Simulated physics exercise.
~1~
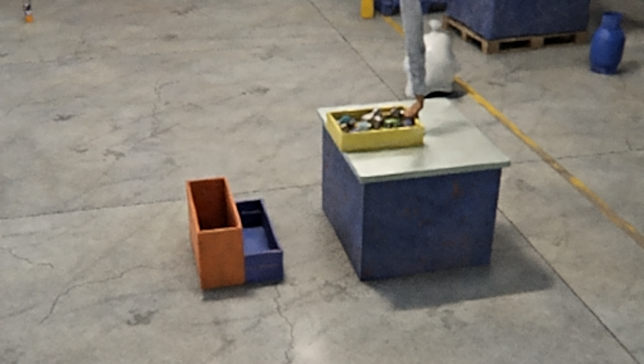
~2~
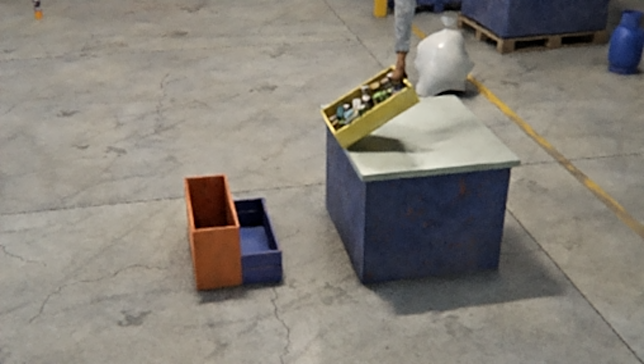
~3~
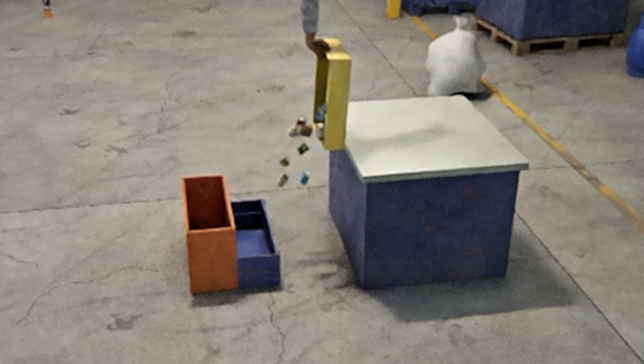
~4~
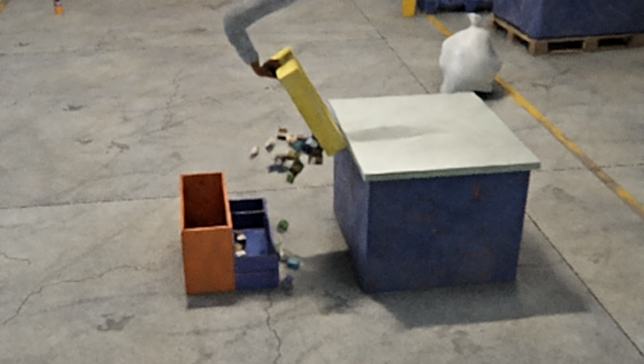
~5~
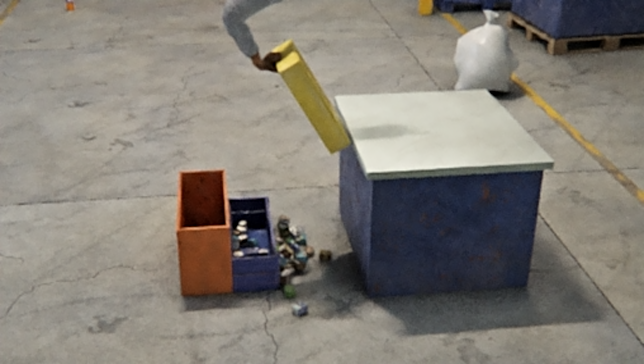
The video shows a hand tipping a yellow box of small cartons over the left edge of a bench until it is steeply overturned. The cartons tumble out, some landing in the blue box beside an orange trough, while most end up on the floor before it.
